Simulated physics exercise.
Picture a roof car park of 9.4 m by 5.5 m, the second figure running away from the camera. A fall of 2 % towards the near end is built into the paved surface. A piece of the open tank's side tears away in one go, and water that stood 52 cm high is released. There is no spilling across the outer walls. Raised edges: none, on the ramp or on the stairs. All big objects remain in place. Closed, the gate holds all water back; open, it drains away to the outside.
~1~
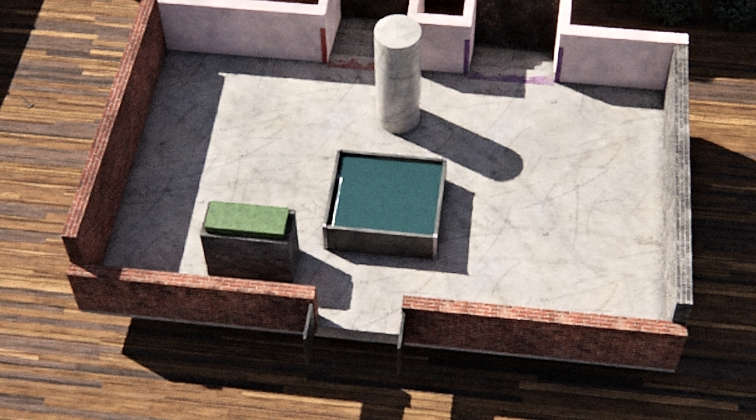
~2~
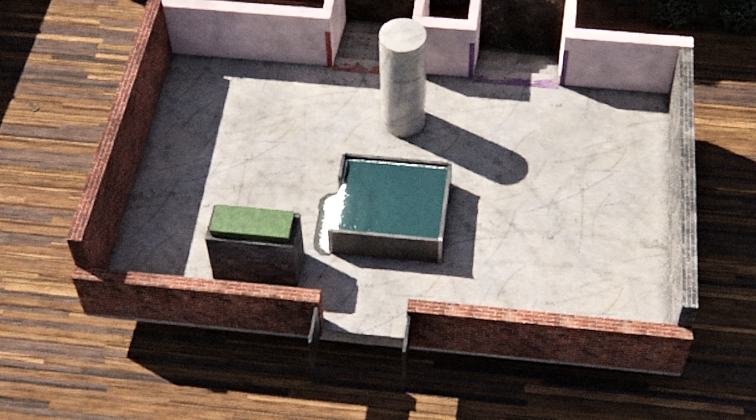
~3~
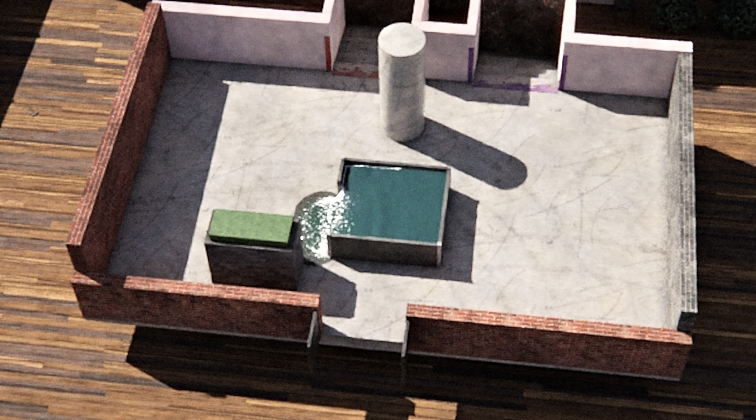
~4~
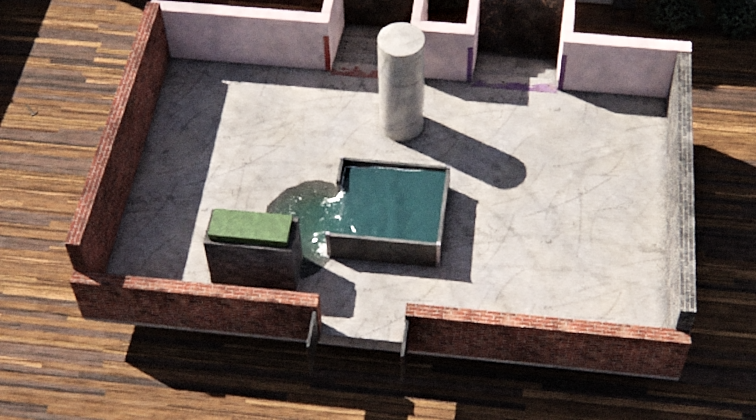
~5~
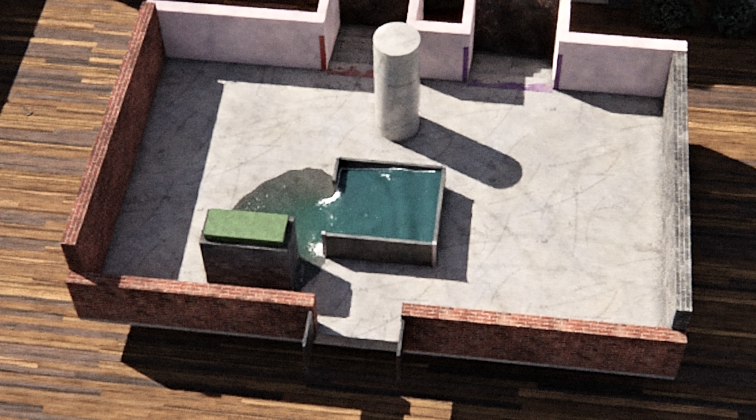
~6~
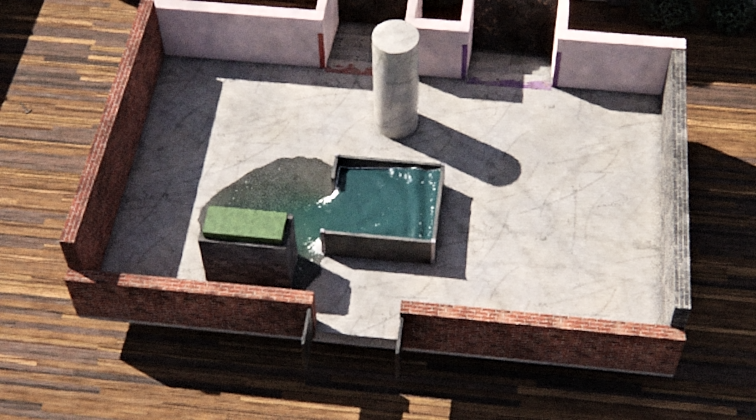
A walled rooftop with a pale floor, water bursting from the left side of an open tank and spreading around a green-topped block.
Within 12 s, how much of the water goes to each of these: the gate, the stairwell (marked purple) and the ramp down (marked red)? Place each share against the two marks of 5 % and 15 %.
For the gate, I would put it at from 5 to 15 %. For the stairwell (marked purple), I would put it at not even 5 %. For the ramp down (marked red), I would put it at not even 5 %.
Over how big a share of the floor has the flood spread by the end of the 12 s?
About 65 per cent.
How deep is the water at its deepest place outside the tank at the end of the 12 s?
Max around 11 cm.
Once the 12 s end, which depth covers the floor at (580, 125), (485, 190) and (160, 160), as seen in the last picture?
Spot one 0 cm, spot two 1 cm, spot three 4 cm.
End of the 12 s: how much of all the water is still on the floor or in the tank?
Still there: Roughly 92 %.
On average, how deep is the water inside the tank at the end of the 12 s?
5 cm.
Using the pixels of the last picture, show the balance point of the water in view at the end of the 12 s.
Around (320, 224).
A moment later water covers 15 % of the floor and is deepest (27 cm) near (321, 237); gone so far, the gate 0 %, the stairwell (marked purple) 0 %, the ramp down (marked red) 0 %.
Soon after water covers 20 % of the floor and is deepest (28 cm) near (132, 203); gone so far, the gate 0 %, the stairwell (marked purple) 0 %, the ramp down (marked red) 0 %.
Next water covers 30 % of the floor and is deepest (24 cm) near (93, 296); gone so far, the gate 1 %, the stairwell (marked purple) 0 %, the ramp down (marked red) 0 %.
Later on water covers 55 % of the floor and is deepest (14 cm) near (93, 296); gone so far, the gate 4 %, the stairwell (marked purple) 0 %, the ramp down (marked red) 0 %.
At the end water covers 65 % of the floor and is deepest (11 cm) near (93, 296); gone so far, the gate 8 %, the stairwell (marked purple) 0 %, the ramp down (marked red) 1 %.
